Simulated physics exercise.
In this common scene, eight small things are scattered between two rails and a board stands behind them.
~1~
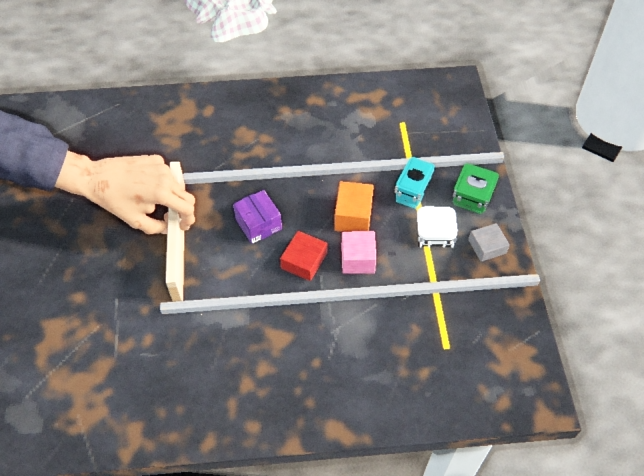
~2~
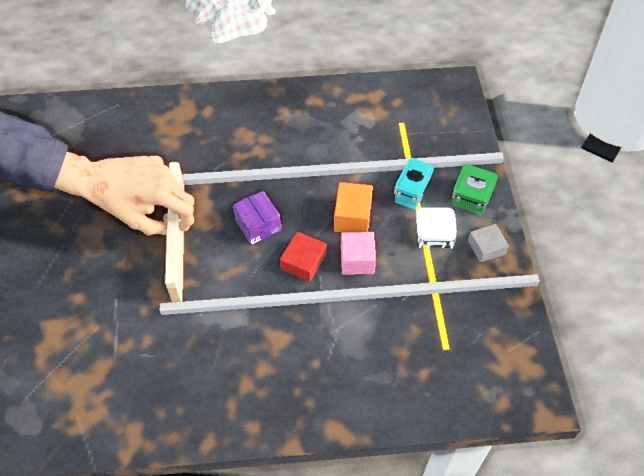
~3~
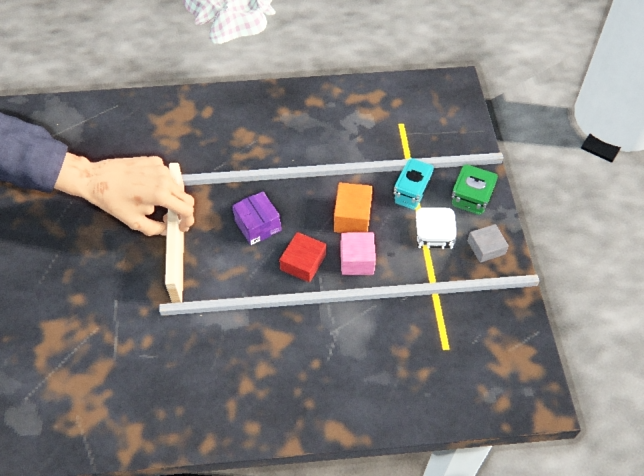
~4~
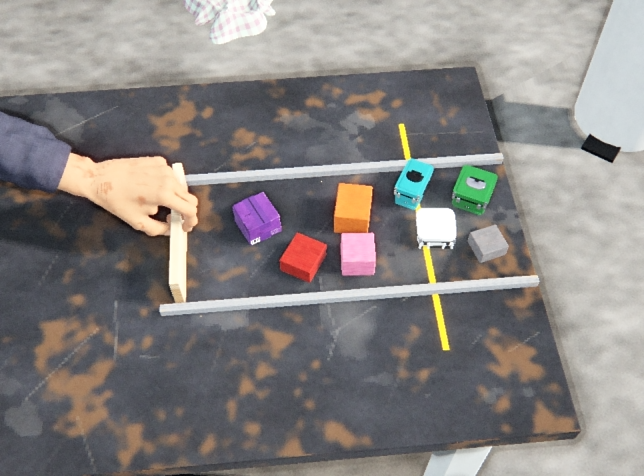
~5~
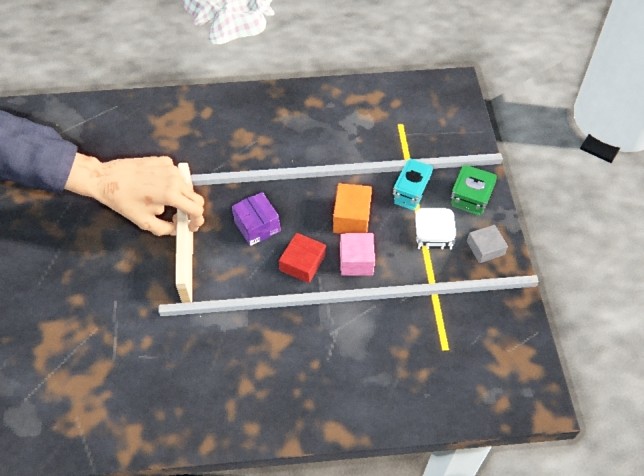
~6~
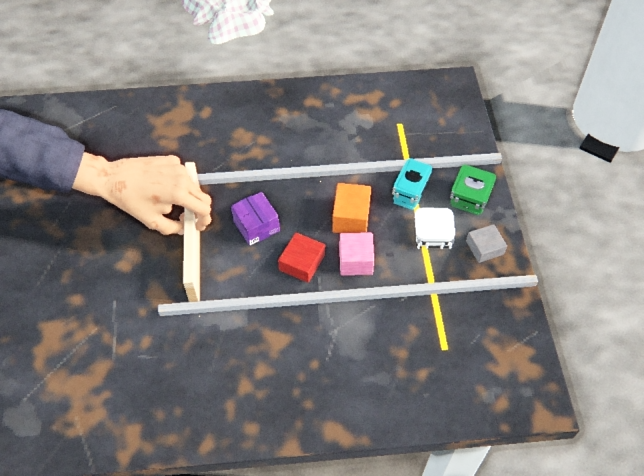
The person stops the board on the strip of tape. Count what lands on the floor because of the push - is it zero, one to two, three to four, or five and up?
The count is one to two.
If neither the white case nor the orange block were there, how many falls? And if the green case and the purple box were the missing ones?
That gives 0 in the first case, then 0 in the second.
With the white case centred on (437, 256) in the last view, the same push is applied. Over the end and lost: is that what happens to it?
Result: It remains there.
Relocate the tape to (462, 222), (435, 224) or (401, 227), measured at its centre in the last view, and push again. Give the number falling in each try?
So, one try after another, the floor gets 4, then 2, then 0.
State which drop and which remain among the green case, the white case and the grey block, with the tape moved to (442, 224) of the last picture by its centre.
Okay, the green case plunges, the white case plunges, and the grey block plunges.
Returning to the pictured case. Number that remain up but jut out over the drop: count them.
The tally is 1.
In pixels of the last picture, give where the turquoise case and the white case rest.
Listed in order, first is (490, 174) and the other is (507, 225).
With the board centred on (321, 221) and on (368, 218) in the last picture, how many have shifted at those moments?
The number moved is 4 and then 8.
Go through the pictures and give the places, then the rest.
In the first picture, grey block (489, 242); green case (475, 189); white case (436, 228); board (176, 230); tape (422, 224).
In the second picture, green case (474, 190); purple box (257, 218).
In the third picture, white case (435, 228); orange block (353, 209).
In the fourth picture, grey block (488, 244); board (179, 232).
In the fifth picture, green case (473, 191); red block (303, 258).
In the sixth picture, grey block (486, 243); green case (472, 191); white case (434, 229); board (192, 231); tape (420, 225).
Early on, none off yet; grey block at rest near (486, 243); green case at rest near (472, 191); white case at rest near (434, 229).
A while later, none off yet; grey block travelled about its own width near (508, 248); green case travelled about its own width near (497, 191); white case travelled about its own width near (475, 227).
Finally, the number that fall off is one or two; lost, green case and grey block.
